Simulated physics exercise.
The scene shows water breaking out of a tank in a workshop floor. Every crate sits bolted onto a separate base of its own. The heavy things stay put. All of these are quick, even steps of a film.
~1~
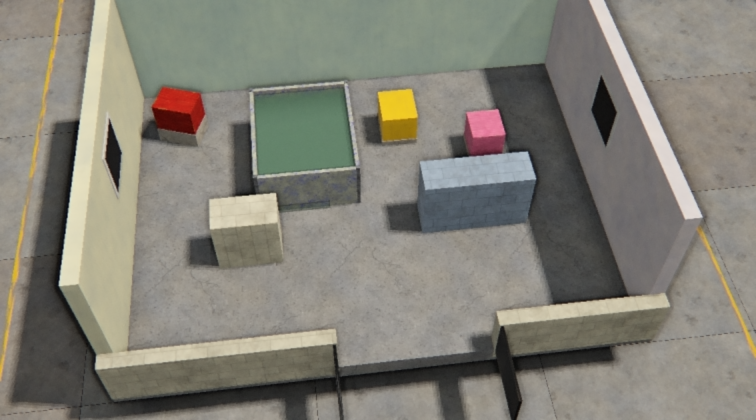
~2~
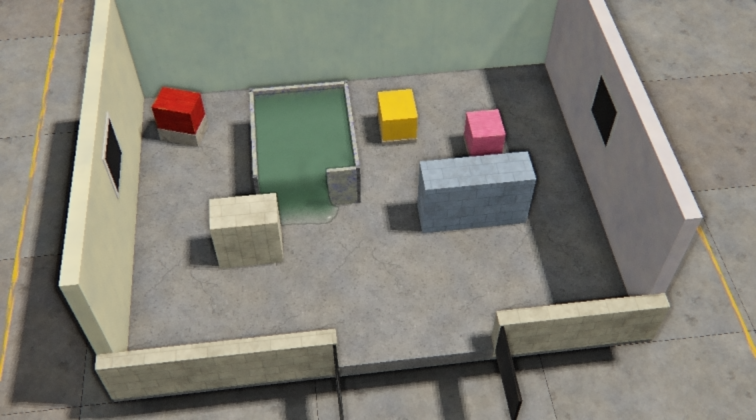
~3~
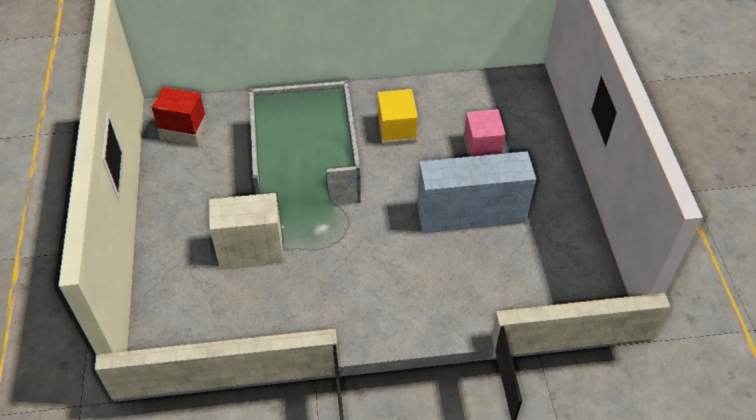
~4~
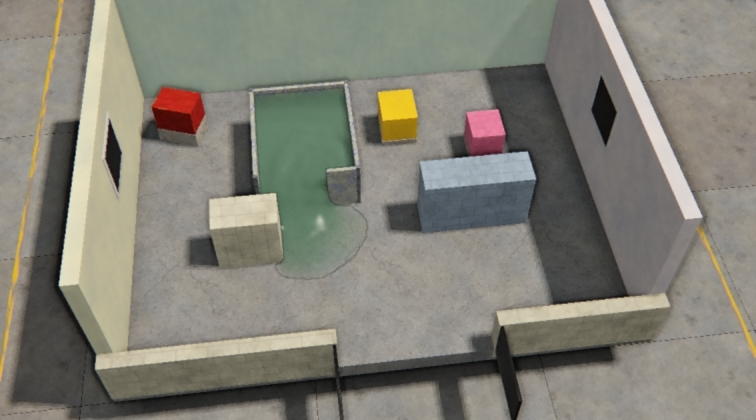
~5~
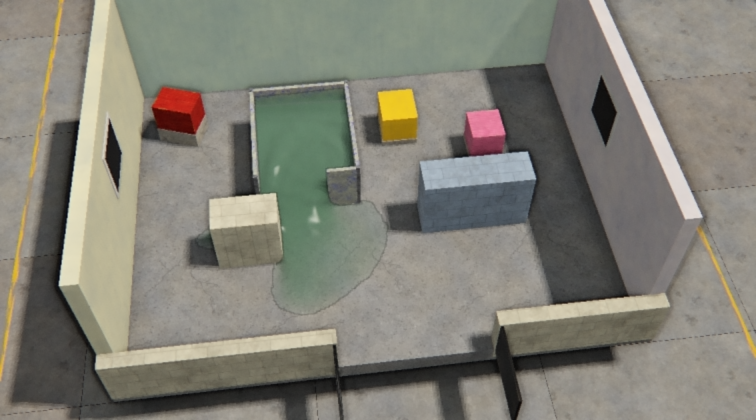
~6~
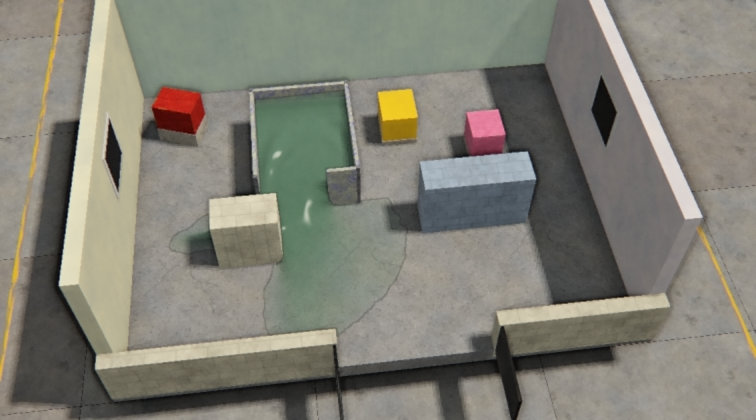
Green water sits still in a walled tank on a workshop floor, then breaks out through a gap in the tank's near wall. It spreads across the grey floor past the beige block, widening toward the low front wall, while a small patch emerges on the block's left side.
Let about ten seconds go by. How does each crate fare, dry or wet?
As I see it, the yellow crate avoids the water. The pink crate avoids the water. The red crate avoids the water.
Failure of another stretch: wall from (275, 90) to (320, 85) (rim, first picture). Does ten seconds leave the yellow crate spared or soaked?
I'd say the yellow crate gets flooded.
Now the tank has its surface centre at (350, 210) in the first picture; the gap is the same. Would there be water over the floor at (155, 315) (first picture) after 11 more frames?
At that place: Flooded.
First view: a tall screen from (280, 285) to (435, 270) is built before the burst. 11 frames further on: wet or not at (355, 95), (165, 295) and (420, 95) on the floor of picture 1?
Outcome by spot, in order - unwatered, watered, unwatered.
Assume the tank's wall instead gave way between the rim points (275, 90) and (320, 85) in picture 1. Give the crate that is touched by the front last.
Last comes the crate marked pink.
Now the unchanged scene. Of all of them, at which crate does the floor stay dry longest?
Easy - the one in pink.
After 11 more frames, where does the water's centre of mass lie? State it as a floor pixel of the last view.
Centre: Close to (284, 214).
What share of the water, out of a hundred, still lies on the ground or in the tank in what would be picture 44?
68 %.
A moment on, water covers 25 % of the floor; the yellow crate not reached, the pink crate not reached, the red crate not reached.
Next, water covers 35 % of the floor; the yellow crate not reached, the pink crate not reached, the red crate water round its plinth.
Then, water covers 50 % of the floor; the yellow crate not reached, the pink crate not reached, the red crate water round its plinth.
Later, water covers 65 % of the floor; the yellow crate water round its plinth, the pink crate not reached, the red crate water round its plinth.
In the end, water covers 85 % of the floor; the yellow crate stayed above the water, the pink crate stayed above the water, the red crate stayed above the water.
